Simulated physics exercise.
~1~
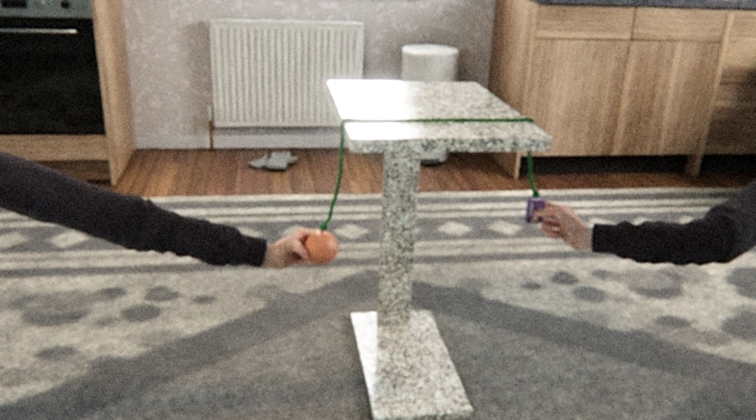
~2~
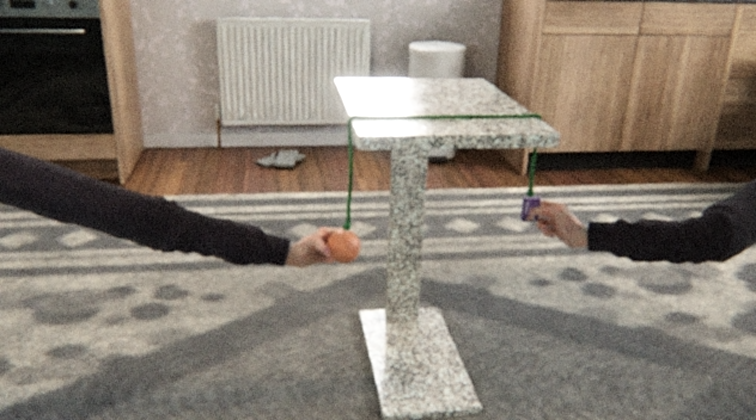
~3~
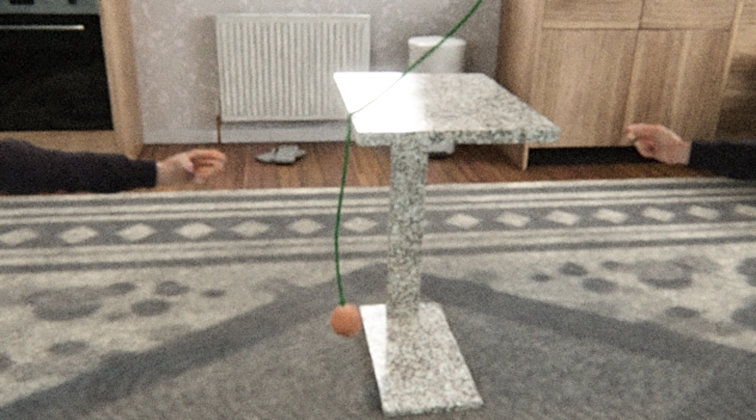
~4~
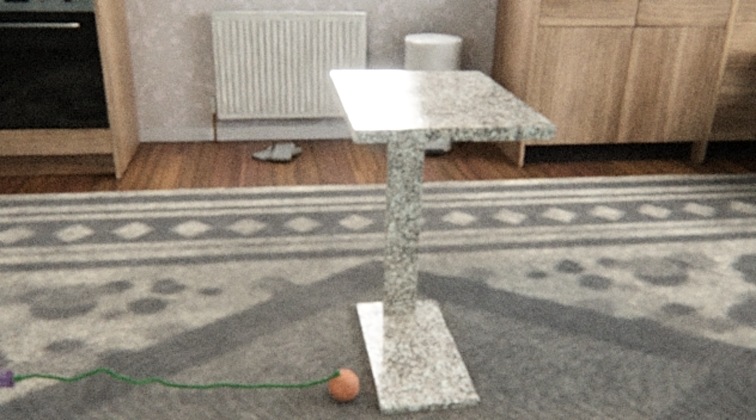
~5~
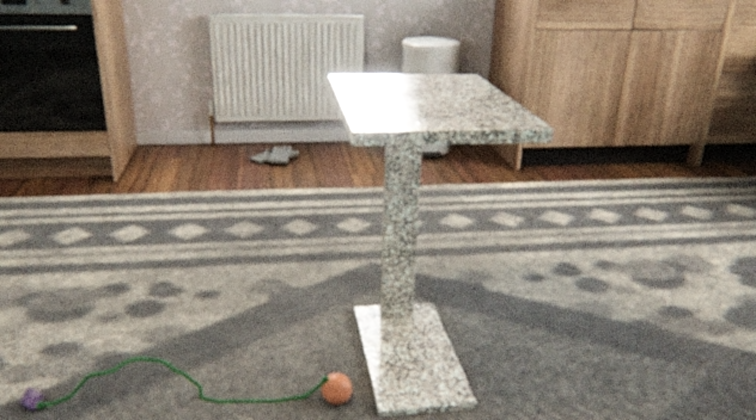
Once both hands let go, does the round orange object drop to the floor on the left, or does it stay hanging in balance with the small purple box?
The round orange object drops to the floor as the cord goes down on the left. The purple box is pulled over and also ends up on the floor to the left of the table.
In a room with a patterned grey rug, two hands hold a round orange object on the left and a small purple box on the right, joined by a green cord draped over a speckled table. The left hand shifts slightly right, straightening the cord on that side. Both hands let go and draw back, and the orange object drops on the left as the cord's other end flies up above the tabletop. The cord comes off the table, and the box lands on the rug at far left. Finally, both objects rest on the floor left of the table, the cord curving loosely between them.
